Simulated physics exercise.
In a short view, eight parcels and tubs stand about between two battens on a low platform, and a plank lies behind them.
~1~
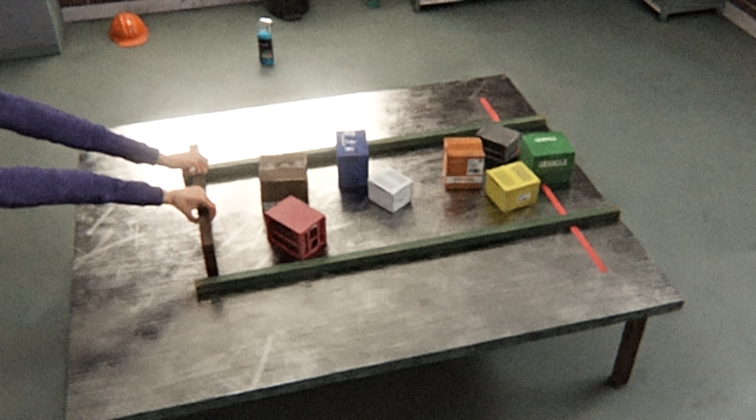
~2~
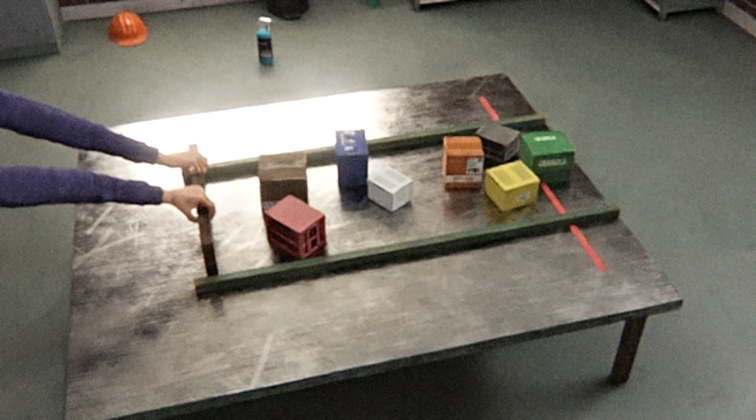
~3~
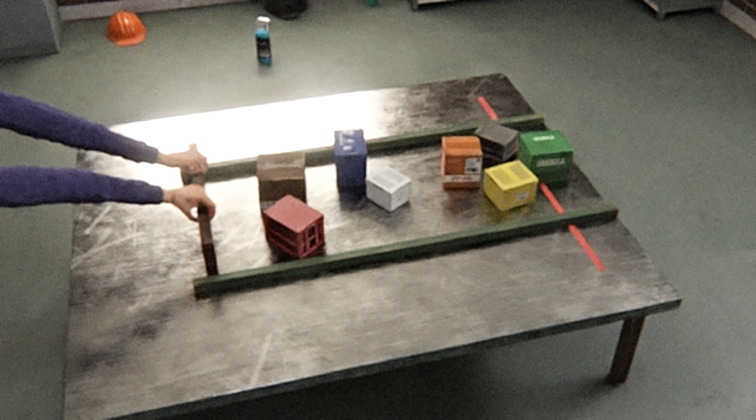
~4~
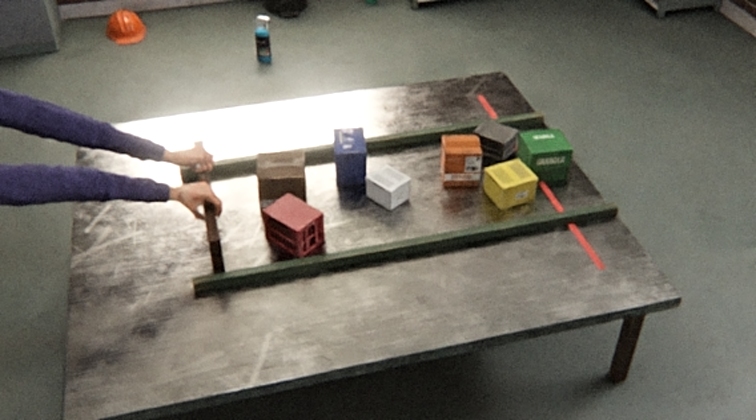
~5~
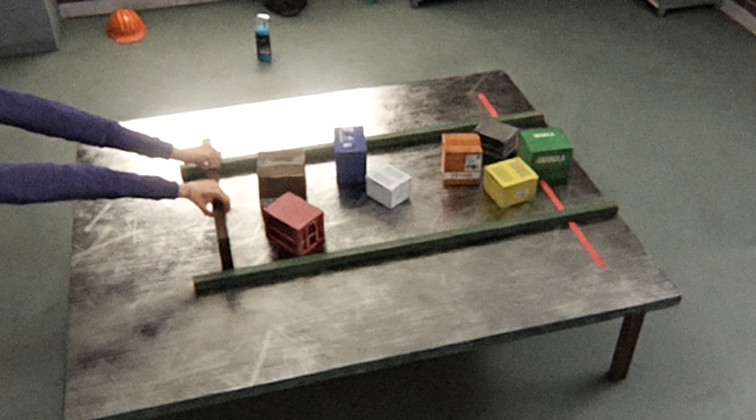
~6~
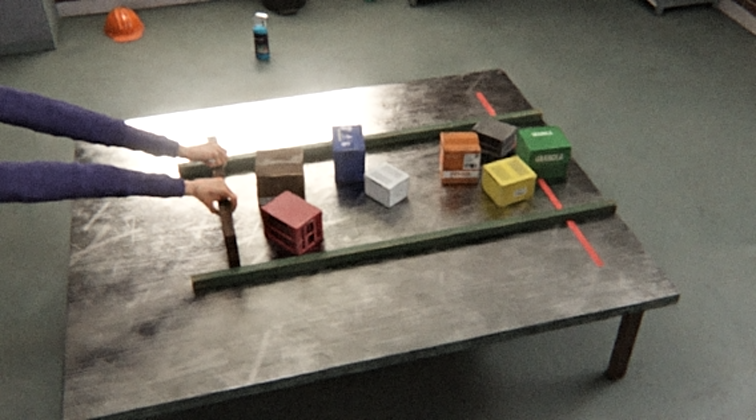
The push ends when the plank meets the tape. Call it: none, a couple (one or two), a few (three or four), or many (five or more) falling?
Call: Many.
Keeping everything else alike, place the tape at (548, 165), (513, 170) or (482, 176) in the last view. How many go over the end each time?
Ground tally per try: 5 / 3 / 1.
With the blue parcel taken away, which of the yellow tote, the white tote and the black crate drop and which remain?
Here's how it goes: The yellow tote is gone, the white tote hangs on, and the black crate is gone.
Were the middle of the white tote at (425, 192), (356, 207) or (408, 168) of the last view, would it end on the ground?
Taking the places in order, it keeps its place, then keeps its place, then falls away.
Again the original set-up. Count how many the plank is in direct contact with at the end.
That number would be 2.
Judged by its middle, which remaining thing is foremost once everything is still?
The white tote finishes nearest.
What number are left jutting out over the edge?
It comes to 1.
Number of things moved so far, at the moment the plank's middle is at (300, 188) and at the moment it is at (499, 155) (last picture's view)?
Counting first: 3, next 8.
A little later, none off yet; green box at rest near (542, 153); black crate at rest near (493, 137); yellow tote at rest near (508, 182).
Next, none off yet; green box shifted about its own width near (577, 145); black crate shifted about its own width near (546, 132); yellow tote shifted about its own width near (554, 184).
When it is over, the number that fall off is five or more; down, blue parcel, orange parcel, yellow tote, black crate and green box.
